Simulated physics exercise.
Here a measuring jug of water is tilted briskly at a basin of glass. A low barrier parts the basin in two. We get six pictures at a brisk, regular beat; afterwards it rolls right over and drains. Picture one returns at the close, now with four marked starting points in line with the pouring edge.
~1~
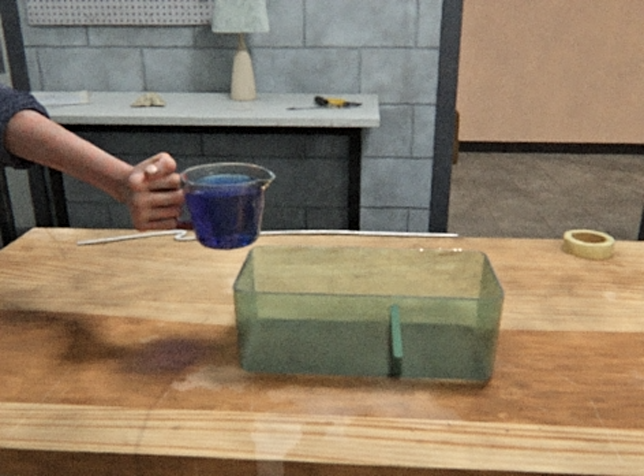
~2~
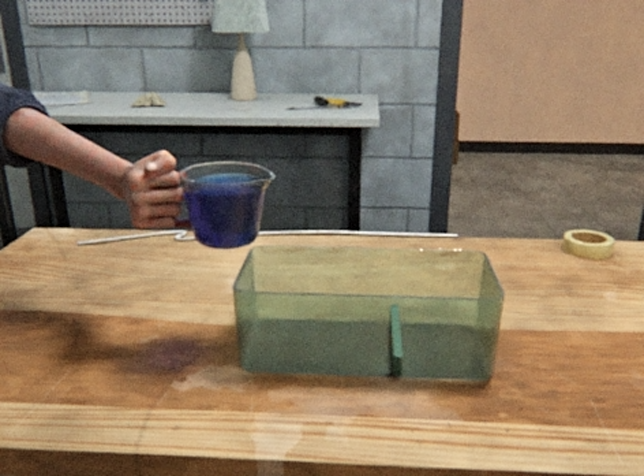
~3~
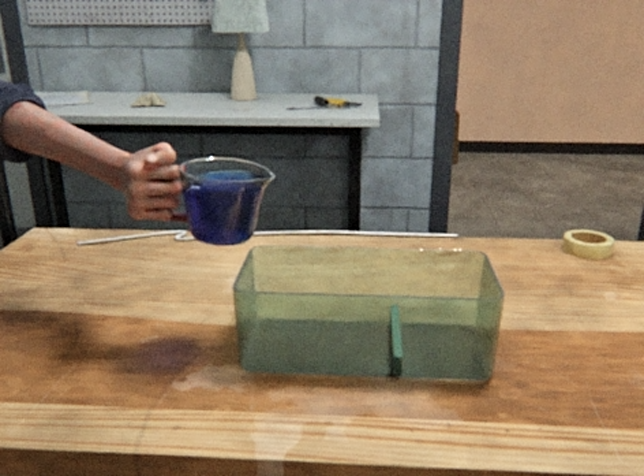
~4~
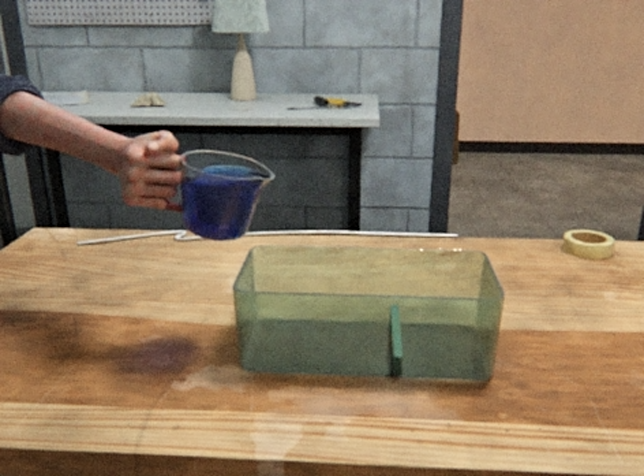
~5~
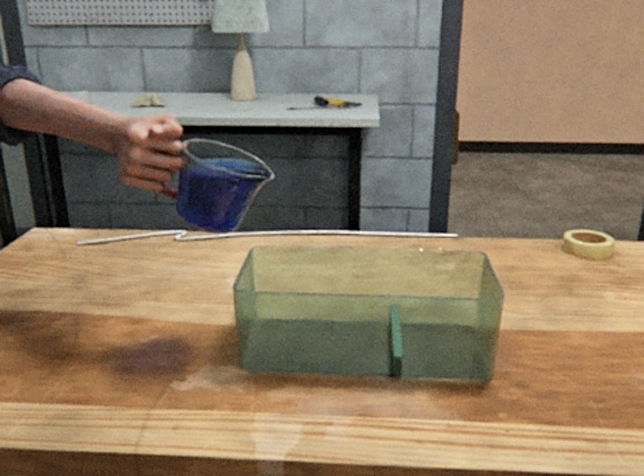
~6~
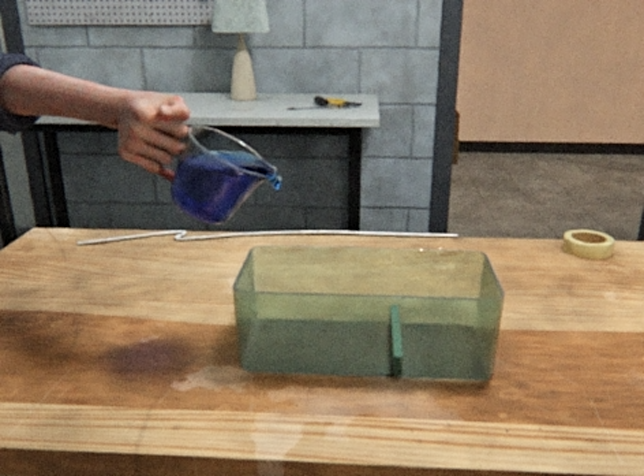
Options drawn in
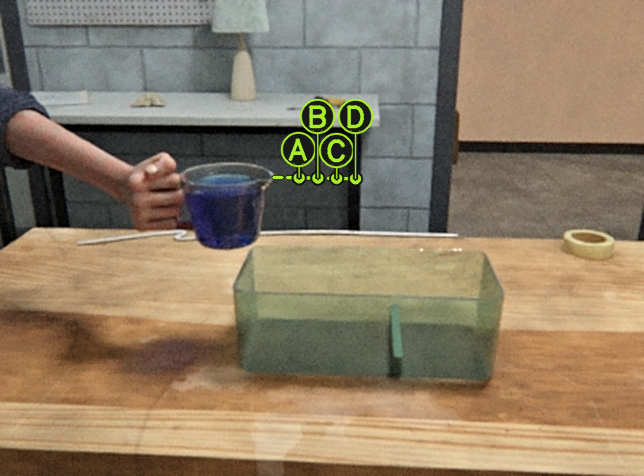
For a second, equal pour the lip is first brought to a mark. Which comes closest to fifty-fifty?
B.
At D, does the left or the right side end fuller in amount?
The right one.
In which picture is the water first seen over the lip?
Picture 6.
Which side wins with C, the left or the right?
More ends on the right.
On the marked copy, A at (299, 177); B at (317, 178); C at (336, 178); D at (355, 178).
For place A, about 85 % ends left of the wall and 13 % right of it.
For place B, about 50 % ends left of the wall and 48 % right of it.
For place C, about 20 % ends left of the wall and 79 % right of it.
For place D, about 15 % ends left of the wall and 83 % right of it.
